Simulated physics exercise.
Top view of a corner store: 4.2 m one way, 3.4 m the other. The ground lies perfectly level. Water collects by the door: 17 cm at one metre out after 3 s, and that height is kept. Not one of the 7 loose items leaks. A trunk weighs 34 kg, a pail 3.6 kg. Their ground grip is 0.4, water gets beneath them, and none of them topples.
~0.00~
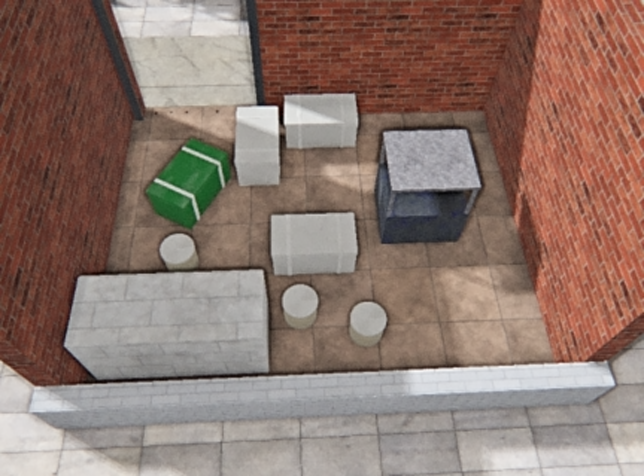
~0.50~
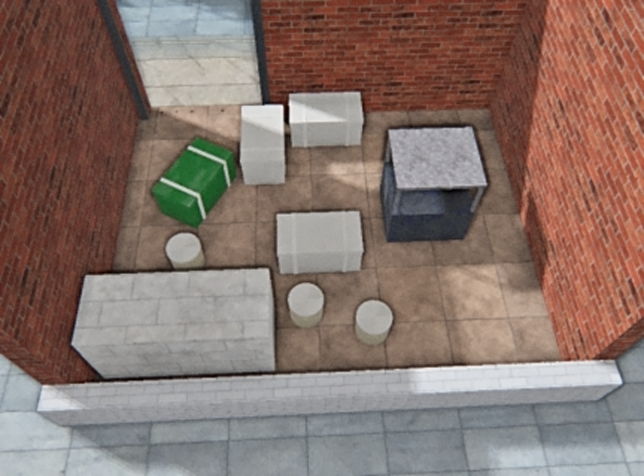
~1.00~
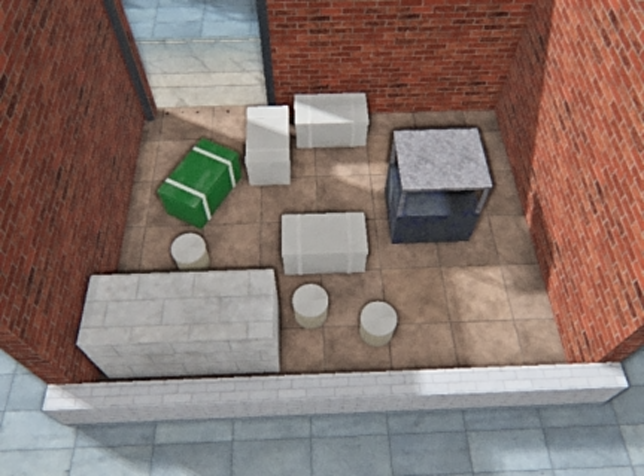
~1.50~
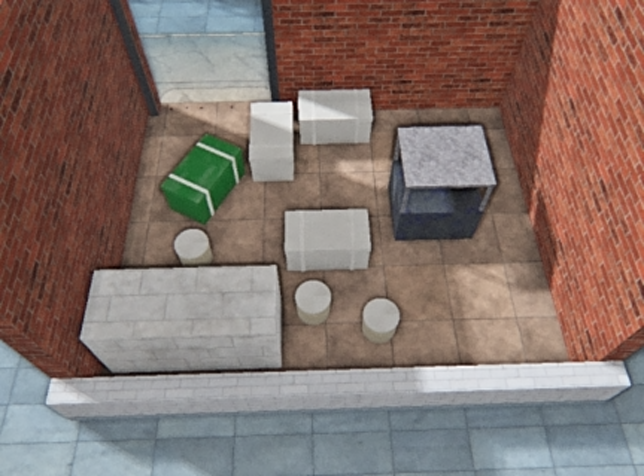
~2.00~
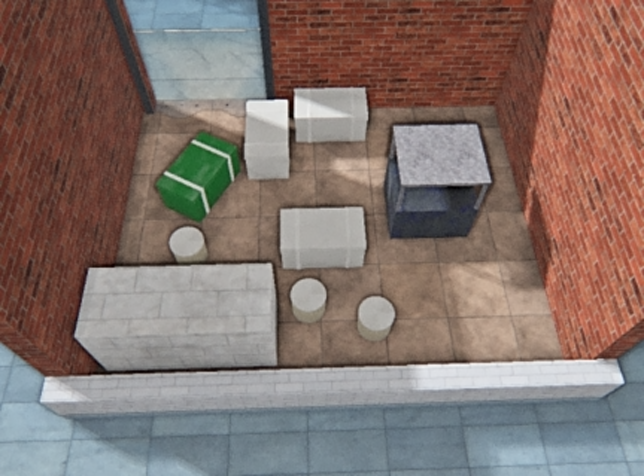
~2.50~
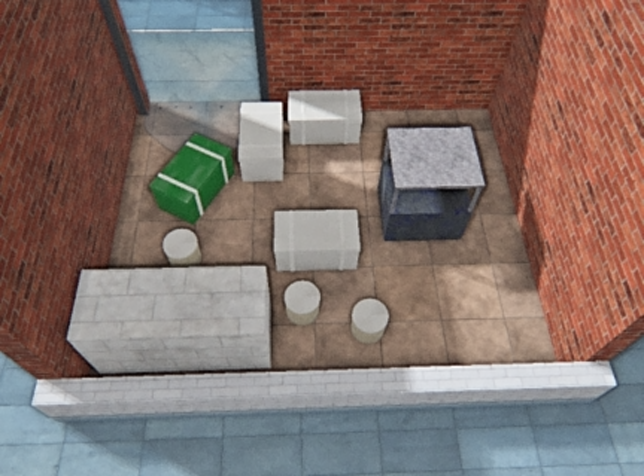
In a brick-walled store, the green trunk and pale blocks stay still as bluish water spreads outside.
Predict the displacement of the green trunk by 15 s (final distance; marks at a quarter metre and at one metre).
My guess: It's a long way from its start.
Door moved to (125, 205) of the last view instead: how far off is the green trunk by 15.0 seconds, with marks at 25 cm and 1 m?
The green trunk drifts well away.
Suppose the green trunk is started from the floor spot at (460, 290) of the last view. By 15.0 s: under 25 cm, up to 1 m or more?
Outcome - it covers a small distance.
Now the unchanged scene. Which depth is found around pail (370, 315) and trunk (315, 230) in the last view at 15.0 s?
First about 17 cm, second about 17 cm.
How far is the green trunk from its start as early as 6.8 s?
I'd guess some 120 cm by then.
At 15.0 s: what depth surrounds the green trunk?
Close to 17 centimetres.
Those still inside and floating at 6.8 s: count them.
2 at that moment.
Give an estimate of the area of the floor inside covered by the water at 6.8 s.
Roughly 8.5 m2.
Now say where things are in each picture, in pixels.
The first frame shows the green trunk at (188, 172), on the bottom; water covers 0.0 m2; 0 of 7 have shifted.
The second frame shows the green trunk at (193, 171) rests on the ground; water covers 0.0 m2; 0 of 7 have shifted.
The third frame shows the green trunk at (198, 172), on the bottom; 0.0 m2 under water; 0 of 7 have shifted.
The fourth frame shows the green trunk at (202, 167) rests on the ground; 0.0 m2 under water; 0 of 7 have shifted.
The fifth frame shows the green trunk at (197, 165), on the bottom; 0.0 m2 under water; 0 of 7 have shifted.
The sixth frame shows the green trunk at (191, 167), on the bottom; water covers 0.7 m2; 0 of 7 have shifted.
After 3.5 s the green trunk is near (190, 170), 0.0 m from its start, aground; 0 afloat.
After 6.8 s the green trunk is near (244, 243), 1.1 m from its start, afloat; 2 afloat.
After 11.0 s the green trunk is near (298, 271), 1.6 m from its start, aground; 4 afloat.
After 15.0 s the green trunk is near (371, 307), 2.4 m from its start, afloat; 6 afloat.
